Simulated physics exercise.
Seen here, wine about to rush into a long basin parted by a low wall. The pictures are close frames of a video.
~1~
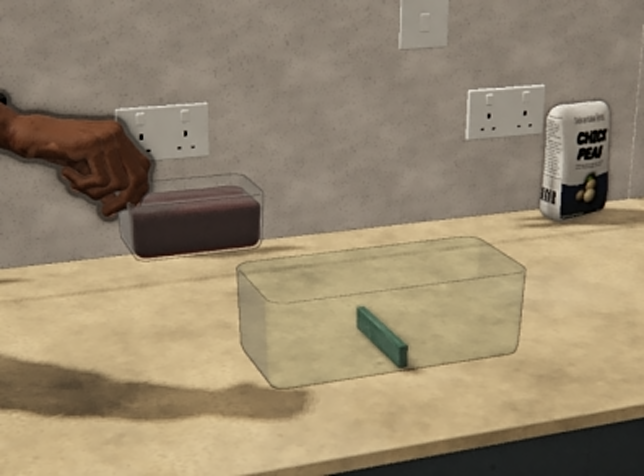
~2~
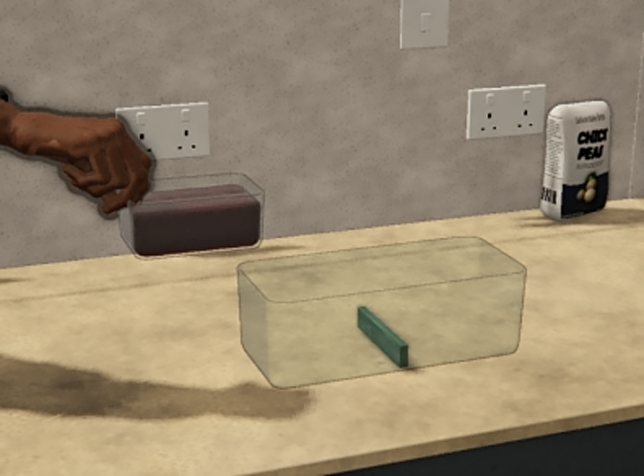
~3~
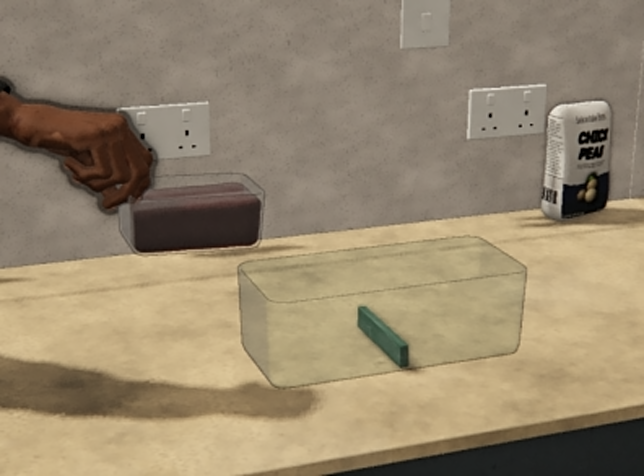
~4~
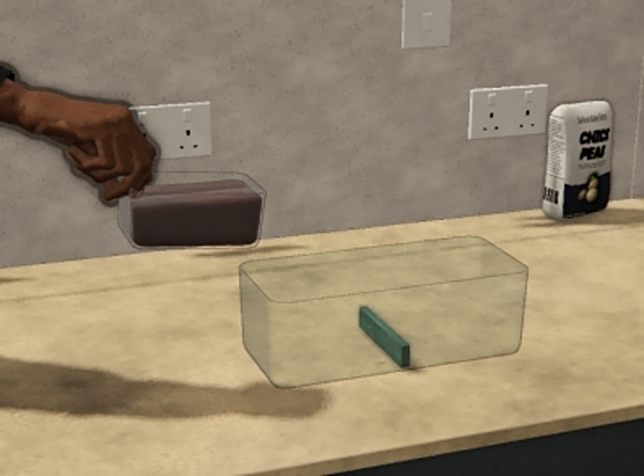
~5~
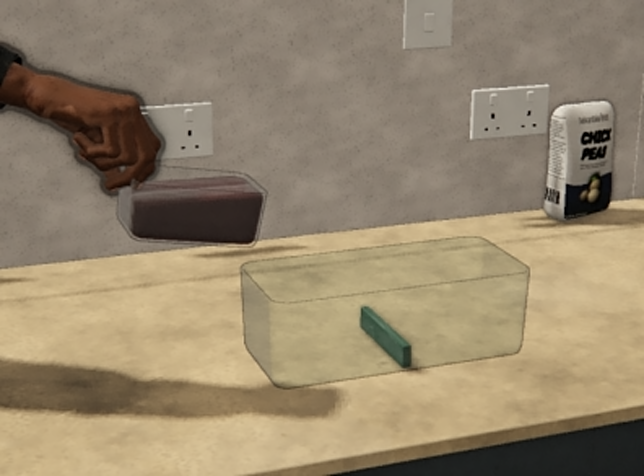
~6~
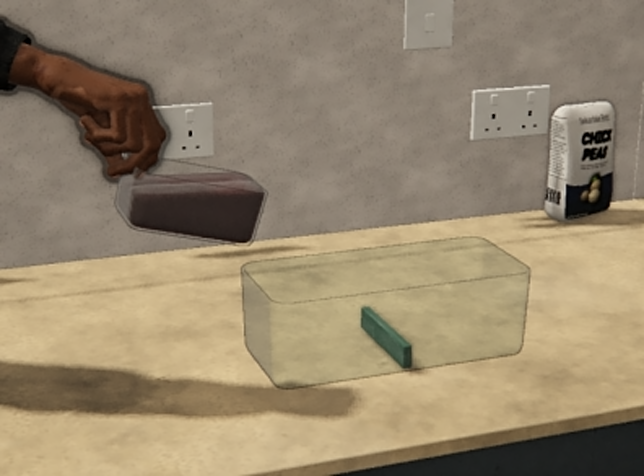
On a kitchen worktop, a hand slowly tilting a clear container of dark red wine rightward beside a long, low-walled basin.
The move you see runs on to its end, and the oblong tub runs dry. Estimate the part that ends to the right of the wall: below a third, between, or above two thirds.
It comes to under a third.
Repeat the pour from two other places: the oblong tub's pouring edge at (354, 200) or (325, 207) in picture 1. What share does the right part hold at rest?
In turn 80 and 70 in a hundred.
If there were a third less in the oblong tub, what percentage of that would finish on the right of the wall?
Roughly 15 in a hundred.
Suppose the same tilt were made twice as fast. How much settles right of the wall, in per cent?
Near 25 %.
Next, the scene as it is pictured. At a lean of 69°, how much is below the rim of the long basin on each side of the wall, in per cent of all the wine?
The left part 10 per cent, the right part 0.
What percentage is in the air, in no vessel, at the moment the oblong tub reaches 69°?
Some 45 per cent.
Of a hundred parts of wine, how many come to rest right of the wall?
About 25 per cent.
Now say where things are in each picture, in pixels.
It leans 0°; its right rim is at (254, 185); the wine meets the walls at (124, 206) and (251, 194); the long basin's rim runs from (251, 285) to (502, 254); the wall's top is at (381, 327), in the first picture.
It leans 1°; its right rim is at (254, 185); the wine meets the walls at (124, 205) and (251, 193), in the second picture.
It leans 3°; its right rim is at (255, 185); the wine meets the walls at (125, 202) and (251, 191), in the third picture.
It leans 6°; its right rim is at (256, 185); the wine meets the walls at (126, 199) and (252, 187), in the fourth picture.
It leans 10°; its right rim is at (257, 185); the wine meets the walls at (126, 194) and (253, 184), in the fifth picture.
It leans 15°; its right rim is at (258, 186); the wine meets the walls at (126, 187) and (255, 180), in the sixth picture.
A moment on, the tilt is 69° and 44 per cent is still to pour, 12 is left of the wall and 0 right of it.
Next, the tilt is 95° and 8 per cent is still to pour, 72 is left of the wall and 8 right of it.
Then the tilt is 97° and 1 per cent is still to pour, 79 is left of the wall and 14 right of it.
Later the tilt is 97° and 0 per cent is still to pour, 71 is left of the wall and 26 right of it.
At rest 71 per cent lies left of the wall, 26 right of it and 3 outside.
